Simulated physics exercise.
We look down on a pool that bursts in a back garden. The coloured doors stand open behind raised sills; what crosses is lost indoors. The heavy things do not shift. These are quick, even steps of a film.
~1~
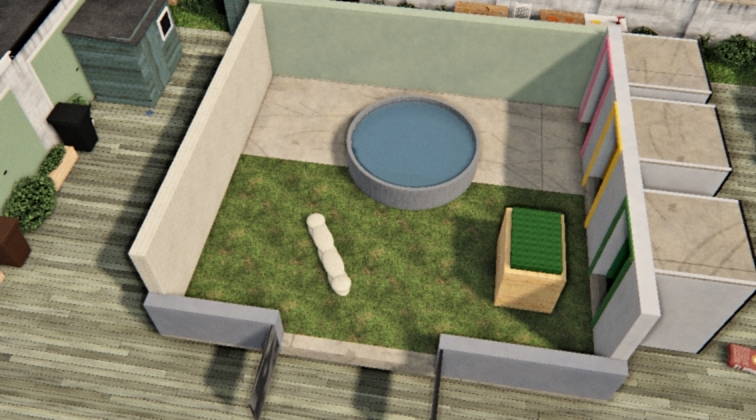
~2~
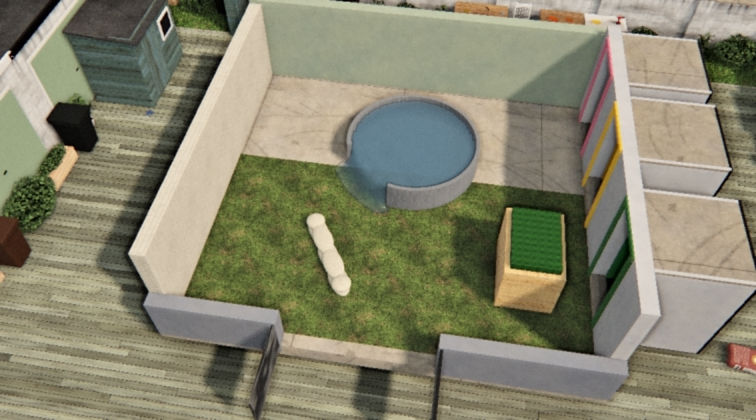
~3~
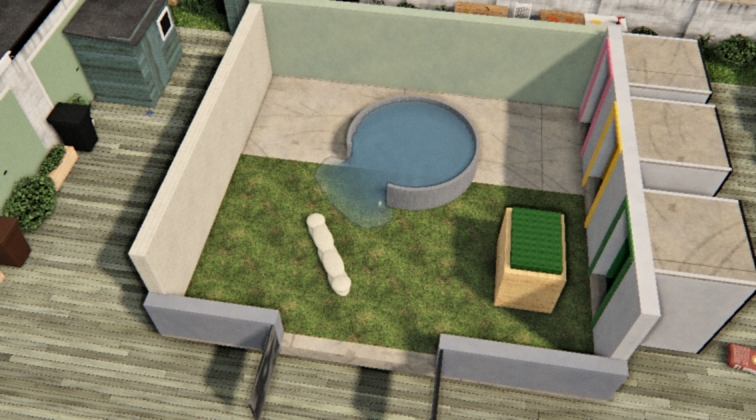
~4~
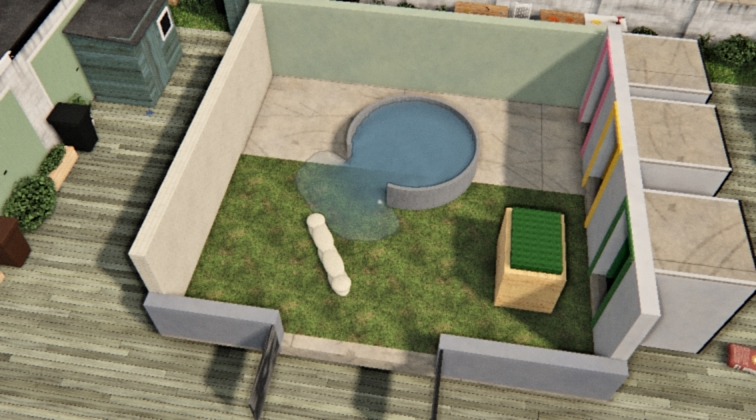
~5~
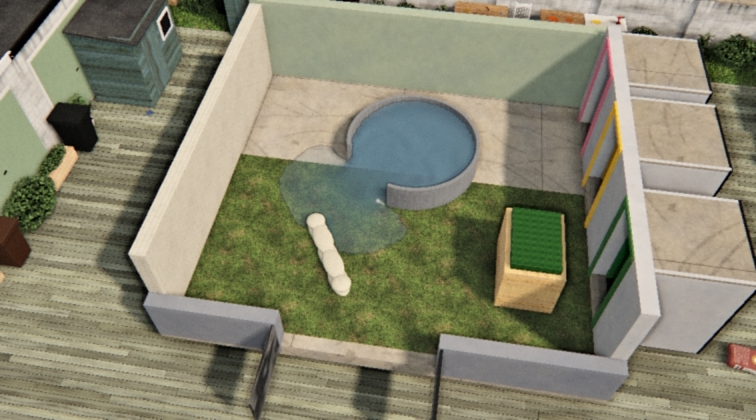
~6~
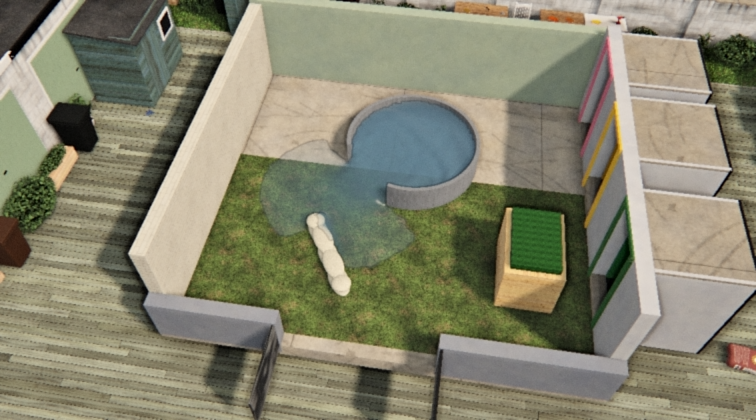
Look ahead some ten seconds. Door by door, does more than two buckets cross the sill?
One by one: The pink door stays under that; the green door stays under that; the yellow door stays under that.
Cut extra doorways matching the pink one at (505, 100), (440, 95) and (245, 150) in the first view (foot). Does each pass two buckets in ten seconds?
One after the other: Keeps below it, keeps below it, lets more in.
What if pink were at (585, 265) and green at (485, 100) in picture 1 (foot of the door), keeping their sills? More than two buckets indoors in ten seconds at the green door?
My reading: The green door holds.
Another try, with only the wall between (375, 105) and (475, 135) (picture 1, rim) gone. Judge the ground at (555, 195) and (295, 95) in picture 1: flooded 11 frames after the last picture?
In that order: Clear, covered.
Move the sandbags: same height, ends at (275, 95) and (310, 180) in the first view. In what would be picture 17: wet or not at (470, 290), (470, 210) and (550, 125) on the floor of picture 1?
As listed: Dry, clear, not flooded.
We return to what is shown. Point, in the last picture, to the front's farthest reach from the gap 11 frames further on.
At about (191, 279).
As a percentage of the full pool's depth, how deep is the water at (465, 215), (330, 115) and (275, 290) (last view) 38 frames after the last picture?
In turn 6, 6 and 16 in a hundred.
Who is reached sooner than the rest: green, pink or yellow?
It is the green-painted one.
A moment on, water covers 20 % of the floor; the pink door not reached, the green door not reached, the yellow door not reached.
Next, water covers 30 % of the floor; the pink door not reached, the green door not reached, the yellow door not reached.
Then, water covers 50 % of the floor; the pink door not reached, the green door not reached, the yellow door not reached.
Later, water covers 70 % of the floor; the pink door not reached, the green door not reached, the yellow door not reached.
In the end, water covers 90 % of the floor; the pink door not reached, the green door wet at the sill, nothing in, the yellow door not reached.
